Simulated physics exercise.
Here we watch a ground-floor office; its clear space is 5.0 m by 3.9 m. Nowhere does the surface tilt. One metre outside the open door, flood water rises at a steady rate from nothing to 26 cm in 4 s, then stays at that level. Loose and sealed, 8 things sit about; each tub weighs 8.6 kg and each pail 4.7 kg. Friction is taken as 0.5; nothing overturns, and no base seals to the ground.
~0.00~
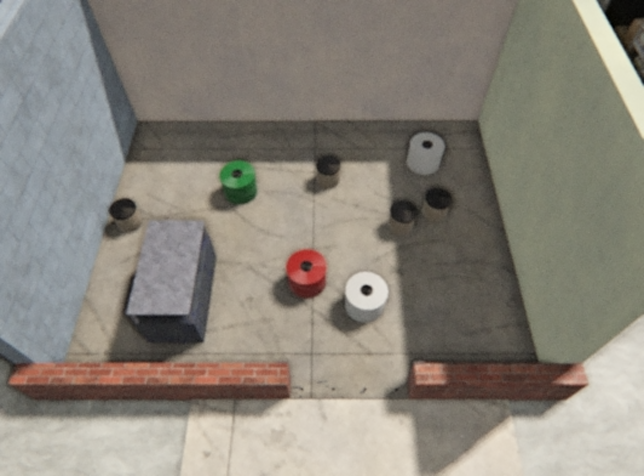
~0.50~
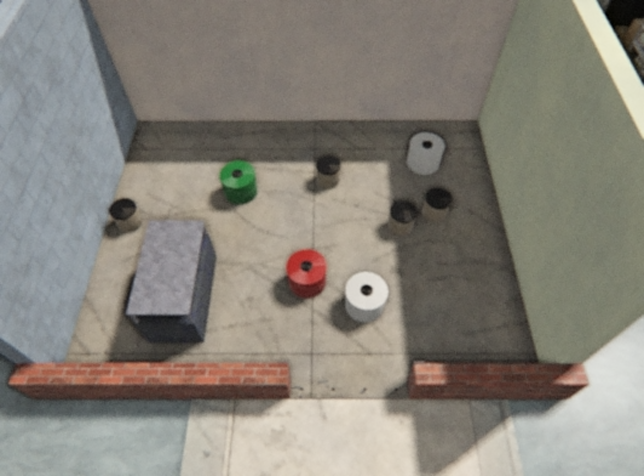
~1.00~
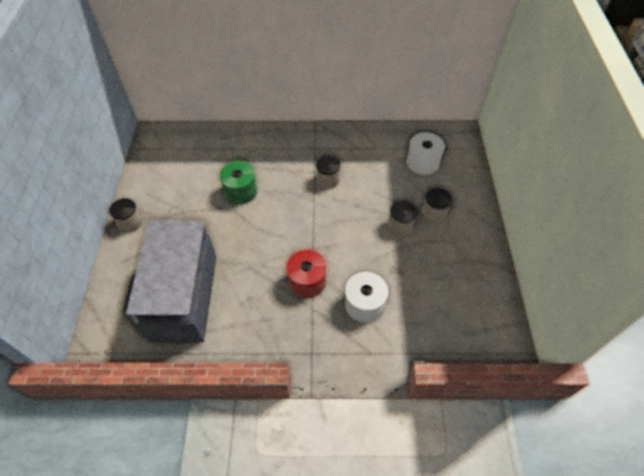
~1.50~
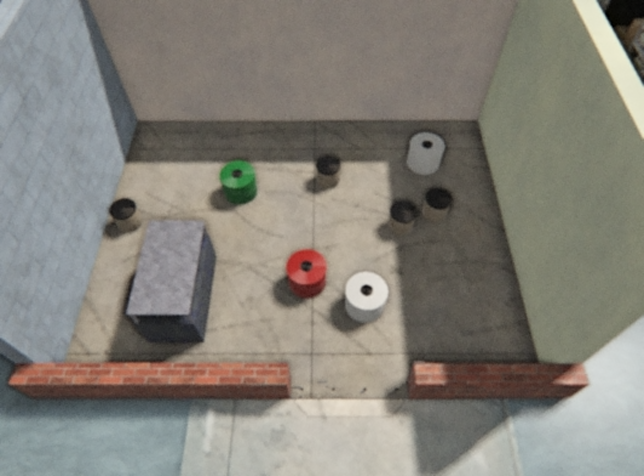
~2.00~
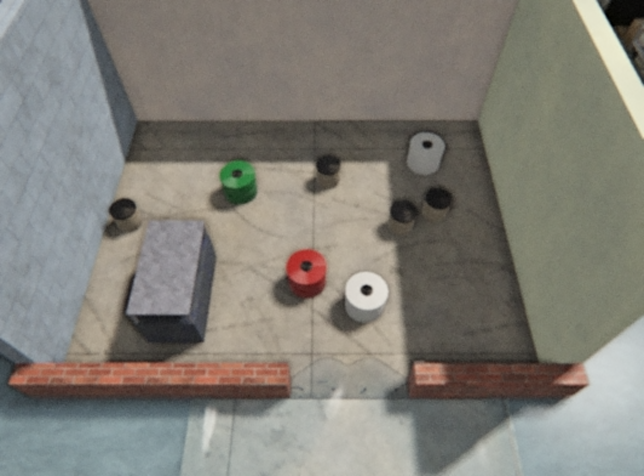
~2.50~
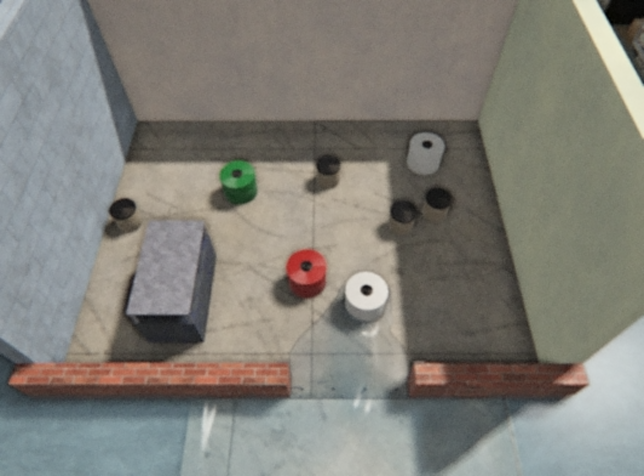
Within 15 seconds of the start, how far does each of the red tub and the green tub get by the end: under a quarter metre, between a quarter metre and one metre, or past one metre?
Red tub: Past one metre; green tub: Past one metre.
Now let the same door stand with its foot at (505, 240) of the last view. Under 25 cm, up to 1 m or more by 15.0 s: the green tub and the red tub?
In that case the green tub would have gone a great distance and the red tub would have gone a great distance.
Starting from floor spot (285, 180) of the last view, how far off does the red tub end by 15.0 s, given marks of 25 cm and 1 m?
It goes a long way.
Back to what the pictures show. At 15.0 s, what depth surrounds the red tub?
Around 20 cm.
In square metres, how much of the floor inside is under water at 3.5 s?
About 3.5 m2.
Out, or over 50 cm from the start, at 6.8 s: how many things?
That would be 7.
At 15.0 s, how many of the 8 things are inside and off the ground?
At that point I count 8.
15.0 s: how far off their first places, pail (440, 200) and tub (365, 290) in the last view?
Shifts: 80 cm / 300 cm.
After 3.5 s the red tub is near (297, 250), 0.2 m from its start, aground; the green tub is near (237, 174), 0.0 m from its start, aground; 0 afloat.
After 6.8 s the red tub is near (265, 125), 2.3 m from its start, afloat; the green tub is near (220, 137), 0.7 m from its start, aground; 6 afloat.
After 11.0 s the red tub is near (143, 124), 3.1 m from its start, afloat; the green tub is near (120, 210), 1.5 m from its start, afloat; 8 afloat.
After 15.0 s the red tub is near (120, 271), 2.0 m from its start, afloat; the green tub is near (117, 342), 2.5 m from its start, afloat; 8 afloat.
